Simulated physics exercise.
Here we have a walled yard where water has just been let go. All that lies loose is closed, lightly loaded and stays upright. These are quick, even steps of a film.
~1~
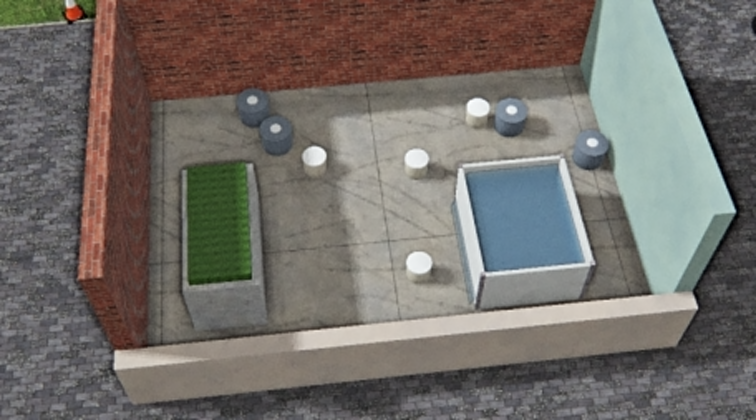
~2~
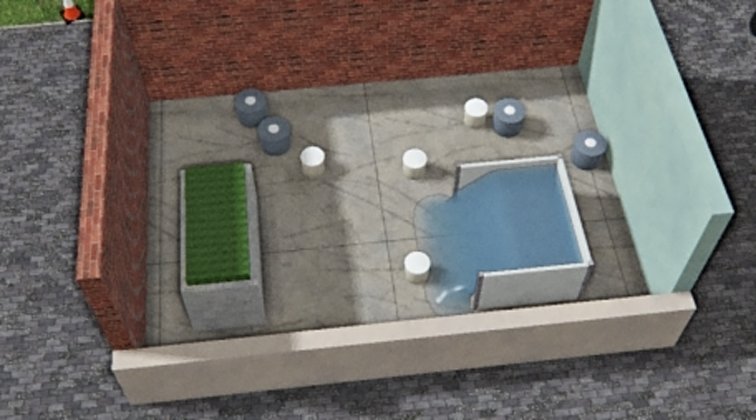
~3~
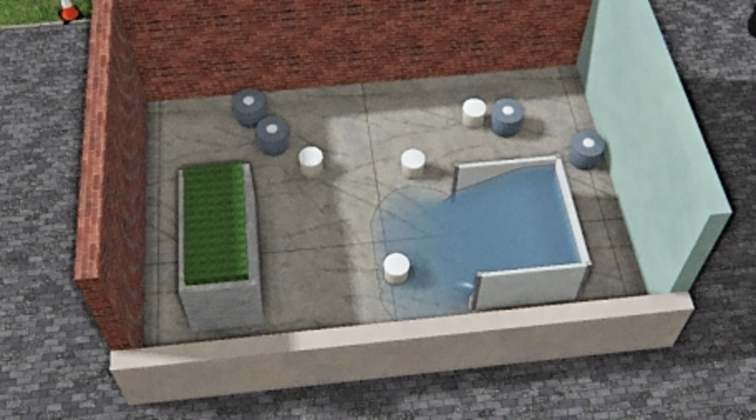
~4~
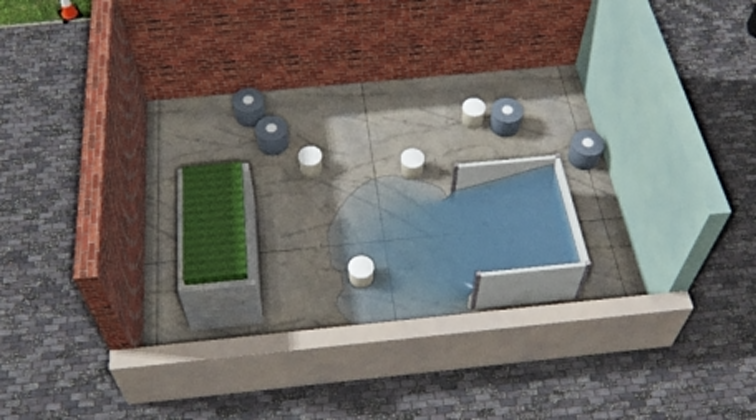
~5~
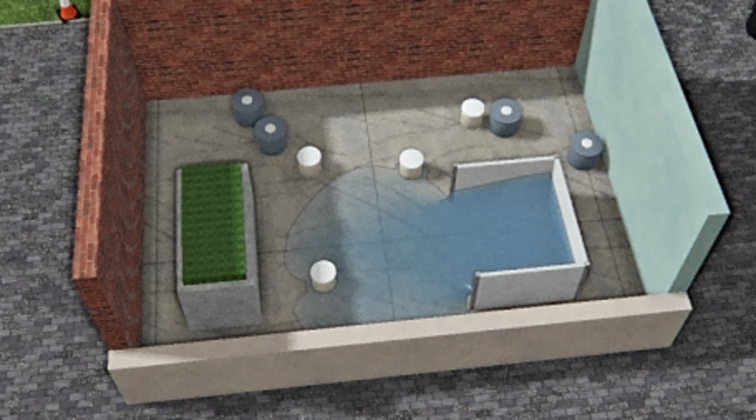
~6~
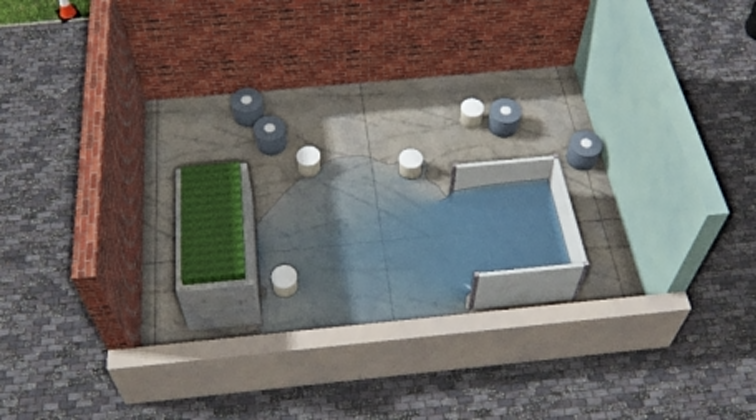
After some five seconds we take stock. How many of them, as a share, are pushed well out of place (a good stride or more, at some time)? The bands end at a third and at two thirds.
It is one to two thirds.
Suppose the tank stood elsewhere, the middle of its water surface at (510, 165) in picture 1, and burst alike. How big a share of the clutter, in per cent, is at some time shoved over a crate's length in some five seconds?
Roughly 60 per cent.
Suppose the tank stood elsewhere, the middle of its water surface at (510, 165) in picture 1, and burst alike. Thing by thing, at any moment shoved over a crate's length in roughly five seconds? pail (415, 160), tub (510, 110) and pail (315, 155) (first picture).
In turn: Pushed that far, under that, that far or more.
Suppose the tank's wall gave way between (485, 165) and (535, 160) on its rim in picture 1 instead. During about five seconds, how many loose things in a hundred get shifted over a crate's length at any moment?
About 50 per cent.
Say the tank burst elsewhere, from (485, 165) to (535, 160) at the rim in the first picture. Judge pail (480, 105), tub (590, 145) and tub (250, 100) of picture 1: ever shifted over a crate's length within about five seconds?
As listed: That far or more, shifted that much, yes.
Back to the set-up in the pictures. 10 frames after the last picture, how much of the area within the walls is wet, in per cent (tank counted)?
Roughly 60 per cent.
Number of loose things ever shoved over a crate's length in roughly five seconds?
That makes 4.
A moment on, 1 of 8 are well off their spots; 1 afloat.
Next, 2 of 8 are well off their spots; 2 afloat.
Later, 2 of 8 are well off their spots; 3 afloat.
In the end, 4 of 8 are well off their spots, and 4 have been at some point; 4 afloat.
